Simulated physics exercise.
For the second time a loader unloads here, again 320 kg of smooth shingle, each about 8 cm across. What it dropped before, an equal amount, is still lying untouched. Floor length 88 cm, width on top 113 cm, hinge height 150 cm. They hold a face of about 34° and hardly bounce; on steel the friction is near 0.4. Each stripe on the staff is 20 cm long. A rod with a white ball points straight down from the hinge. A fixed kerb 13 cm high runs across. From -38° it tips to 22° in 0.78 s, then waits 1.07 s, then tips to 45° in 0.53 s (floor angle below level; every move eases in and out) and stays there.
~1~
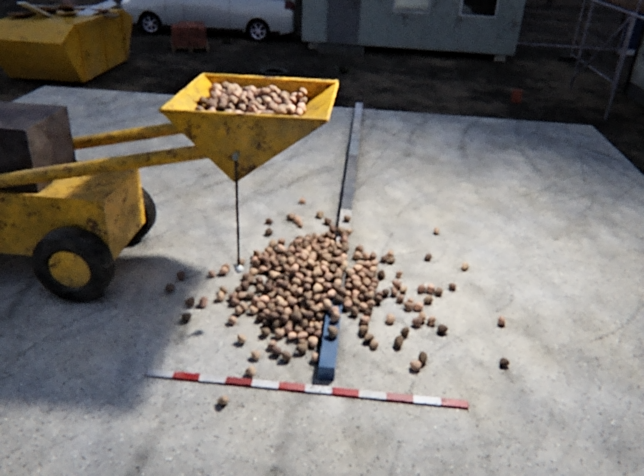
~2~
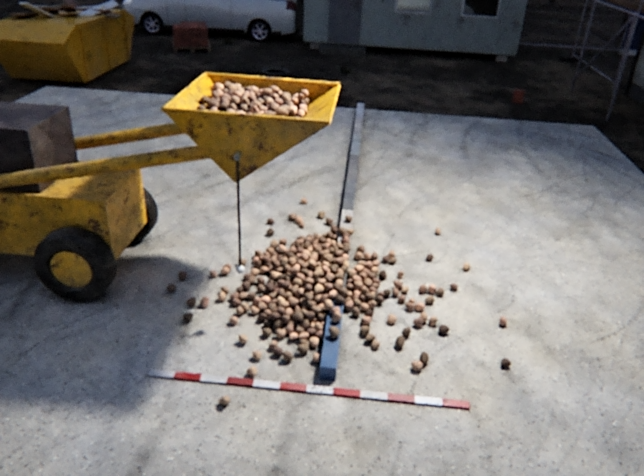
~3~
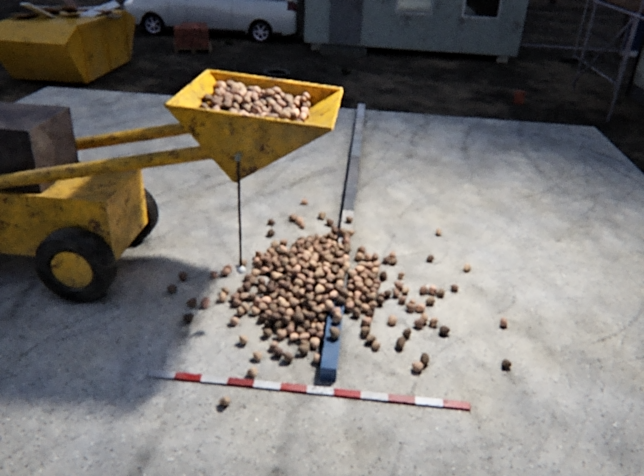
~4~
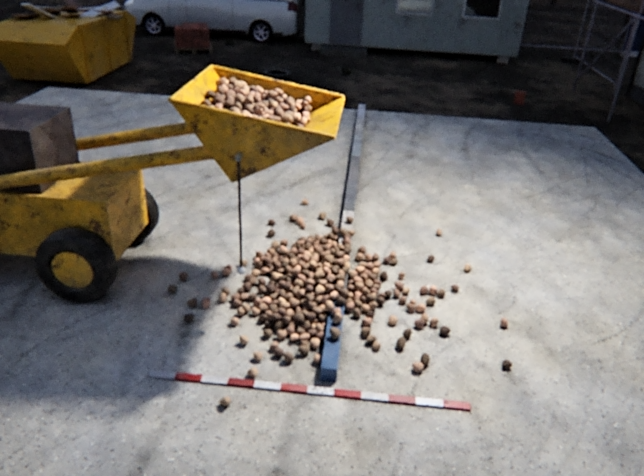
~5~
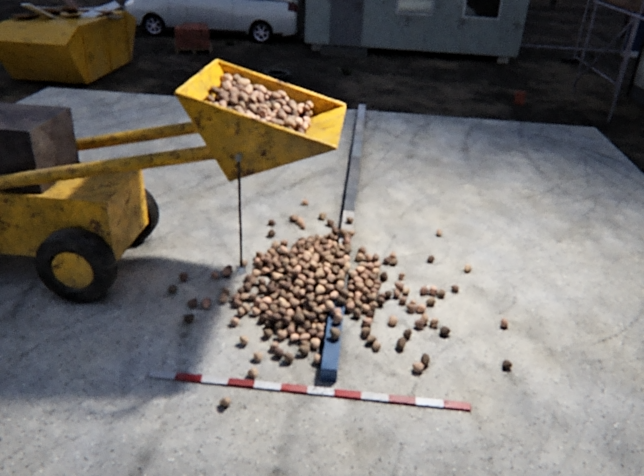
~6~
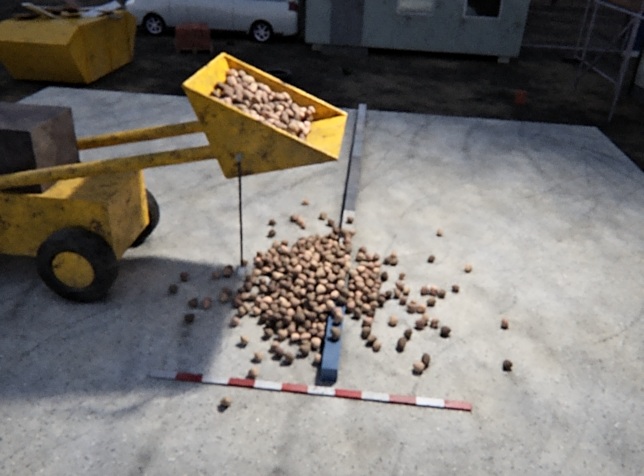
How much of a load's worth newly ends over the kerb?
About 97 per cent.
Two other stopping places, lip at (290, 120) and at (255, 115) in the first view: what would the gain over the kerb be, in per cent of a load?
Near 75 per cent from the first place, 35 from the second.
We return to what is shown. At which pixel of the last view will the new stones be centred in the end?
Their middle is at about (391, 284).
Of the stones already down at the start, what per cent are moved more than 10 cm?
Roughly 10 per cent of them.
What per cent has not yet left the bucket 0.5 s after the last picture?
About 95 per cent.
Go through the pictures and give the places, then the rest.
The bucket is at -38°, its lip at (327, 121); the top of the load is at (259, 95). The earlier load is highest near (326, 257), 22 cm above ground level, 81 % on this side of the kerb, 19 % over the kerb, in the first frame.
The bucket is at -37°, its lip at (329, 123); the top of the load is at (241, 93), in the second frame.
The bucket is at -33°, its lip at (332, 129); the top of the load is at (233, 89), in the third frame.
The bucket is at -28°, its lip at (335, 138); the top of the load is at (229, 87), in the fourth frame.
The bucket is at -22°, its lip at (336, 148); the top of the load is at (229, 84), in the fifth frame.
Lip at (337, 160), floor tilted -15°, highest stones at (234, 80), in the sixth frame.
Then, 0.2 s after the last picture the floor is at 12°; in per cent of one load, 100 in the bucket, 81 on this side of the kerb, 19 over the kerb; the foremost stones are at (460, 290).
Then, 0.5 s after the last picture the floor is at 22°; in per cent of one load, 97 in the bucket, 84 on this side of the kerb, 19 over the kerb; the foremost stones are at (460, 290).
Then, 2.5 s after the last picture the floor is at 45°; in per cent of one load, 0 in the bucket, 84 on this side of the kerb, 116 over the kerb; the foremost stones are at (564, 308).
Then, 5.2 s after the last picture the floor is at 45°; in per cent of one load, 0 in the bucket, 84 on this side of the kerb, 116 over the kerb; the foremost stones are at (565, 308). Net gain over the kerb, 97.
